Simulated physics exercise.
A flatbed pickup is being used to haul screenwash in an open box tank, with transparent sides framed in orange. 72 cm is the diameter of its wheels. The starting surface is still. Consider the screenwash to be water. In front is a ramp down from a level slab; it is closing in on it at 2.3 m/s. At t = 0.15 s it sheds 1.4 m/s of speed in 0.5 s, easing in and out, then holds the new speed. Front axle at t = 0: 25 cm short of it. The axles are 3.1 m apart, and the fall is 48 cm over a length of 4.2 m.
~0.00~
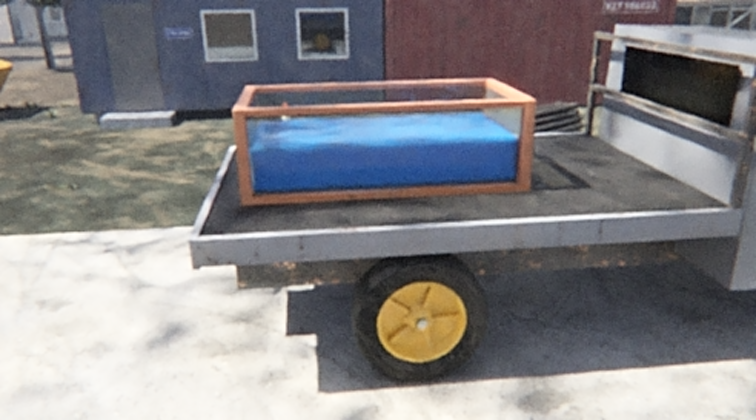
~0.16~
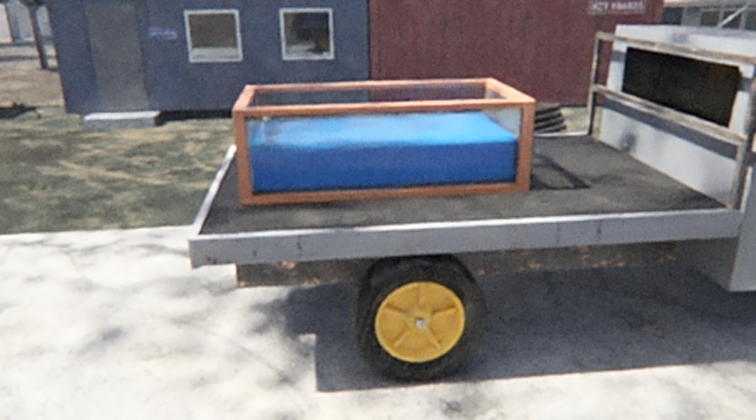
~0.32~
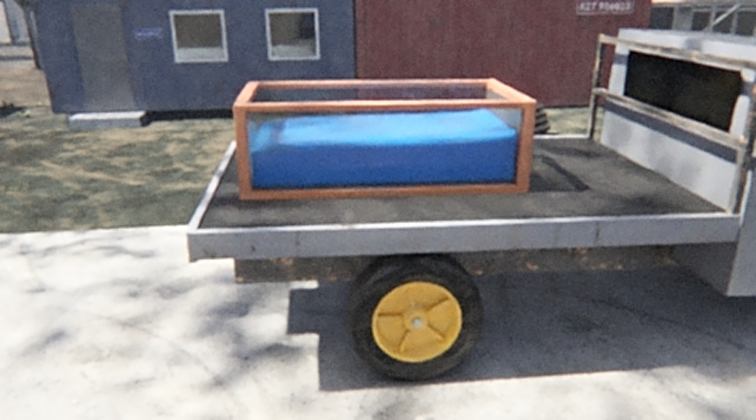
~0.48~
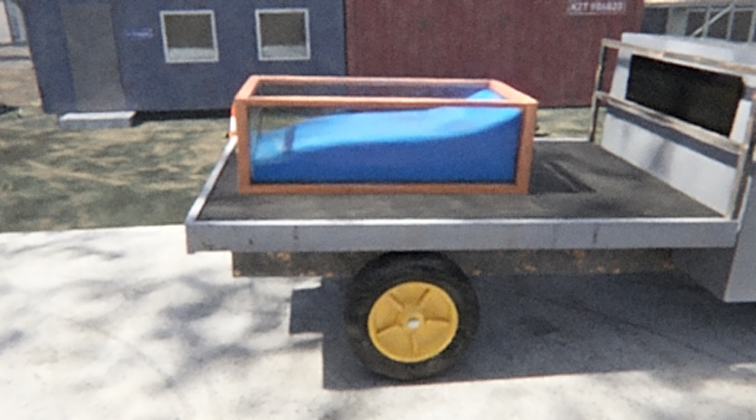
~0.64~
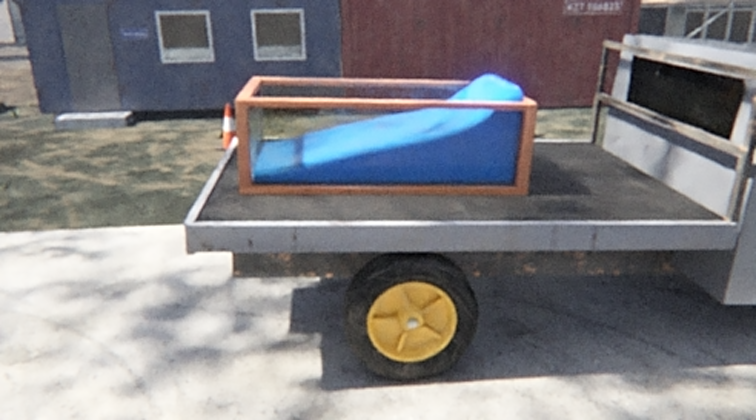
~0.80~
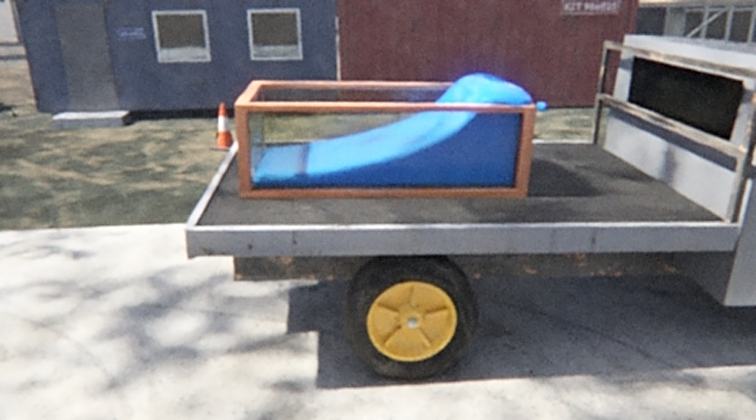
On a flatbed truck, blue liquid in an orange-framed clear tank surges up toward the right.
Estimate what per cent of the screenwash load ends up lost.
Around 10 per cent of it.
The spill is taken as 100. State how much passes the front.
It comes to about 70 per cent of the spill.
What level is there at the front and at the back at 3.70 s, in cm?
Front level 30 cm, back level 26 cm.
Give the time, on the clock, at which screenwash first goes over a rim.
It first spills at close to 1.0 s.
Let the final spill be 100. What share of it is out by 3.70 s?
About 100 %.
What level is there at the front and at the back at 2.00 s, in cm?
Around 20 cm toward the front, with 36 cm behind.
Then, 2.00 s in, it stands 37 cm high behind and 20 cm in front; 5 per cent has gone over the front and the back.
Then, 3.70 s in, it stands 27 cm high behind and 31 cm in front; 10 per cent has gone over the front.
Then, 5.50 s in, it stands 16 cm high behind and 23 cm in front; 10 per cent has gone over the front.
Then, 7.99 s in, 10 per cent has gone over the front, 28 of 292 litres.
